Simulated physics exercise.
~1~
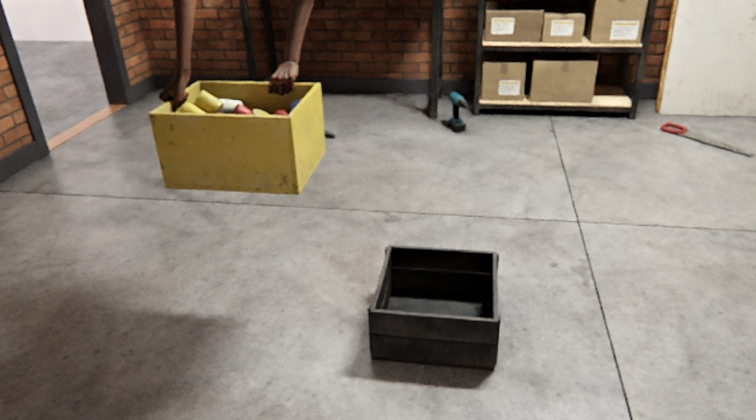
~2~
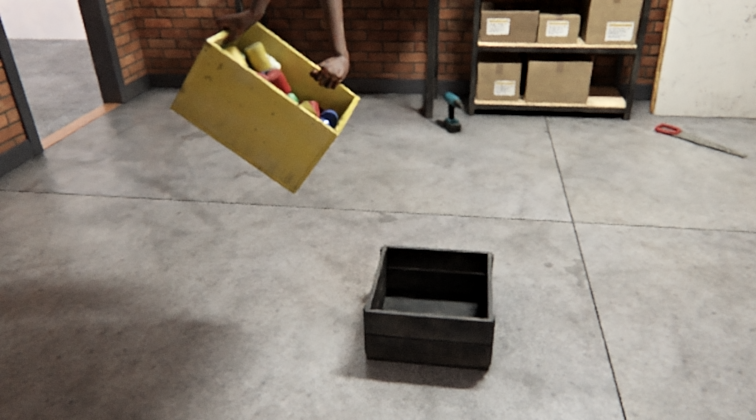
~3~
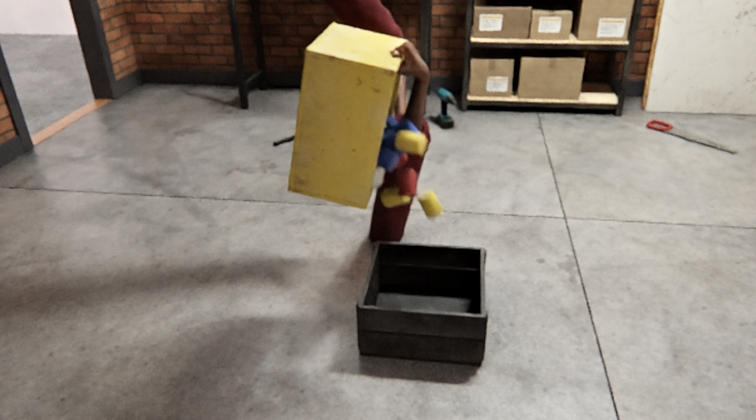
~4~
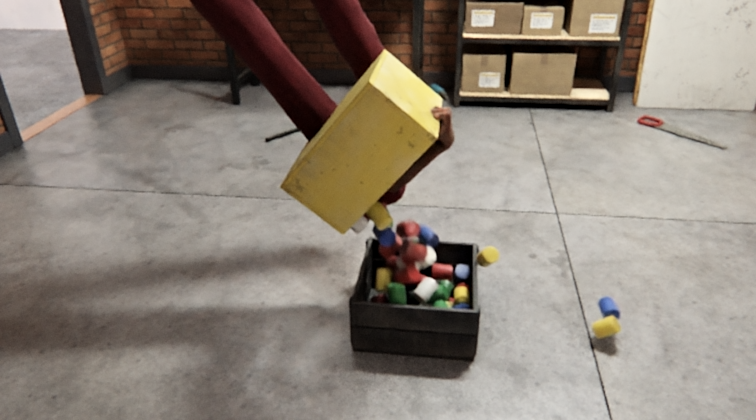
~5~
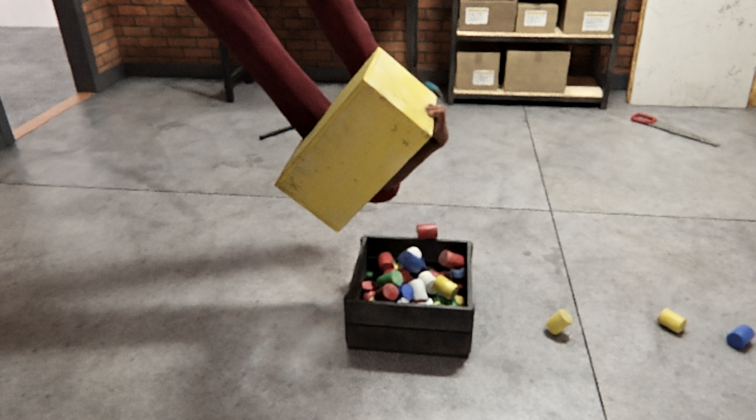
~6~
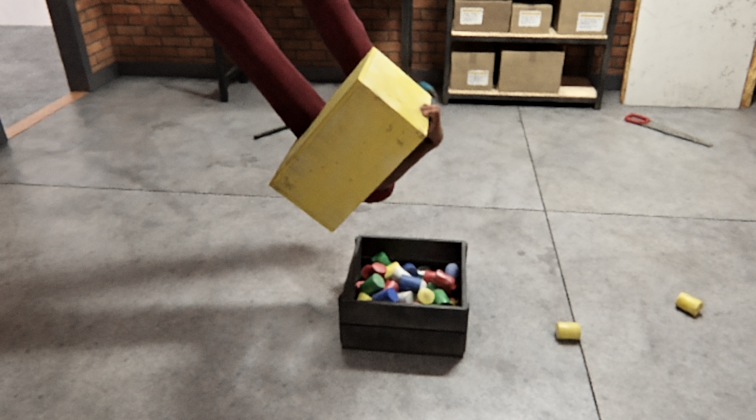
A yellow crate full of small colorful cylinders was lifted and tipped over by a worker's hands above a black box on the concrete floor, spilling its load until most pieces filled the box, while a few bounced out and rolled off to the right.
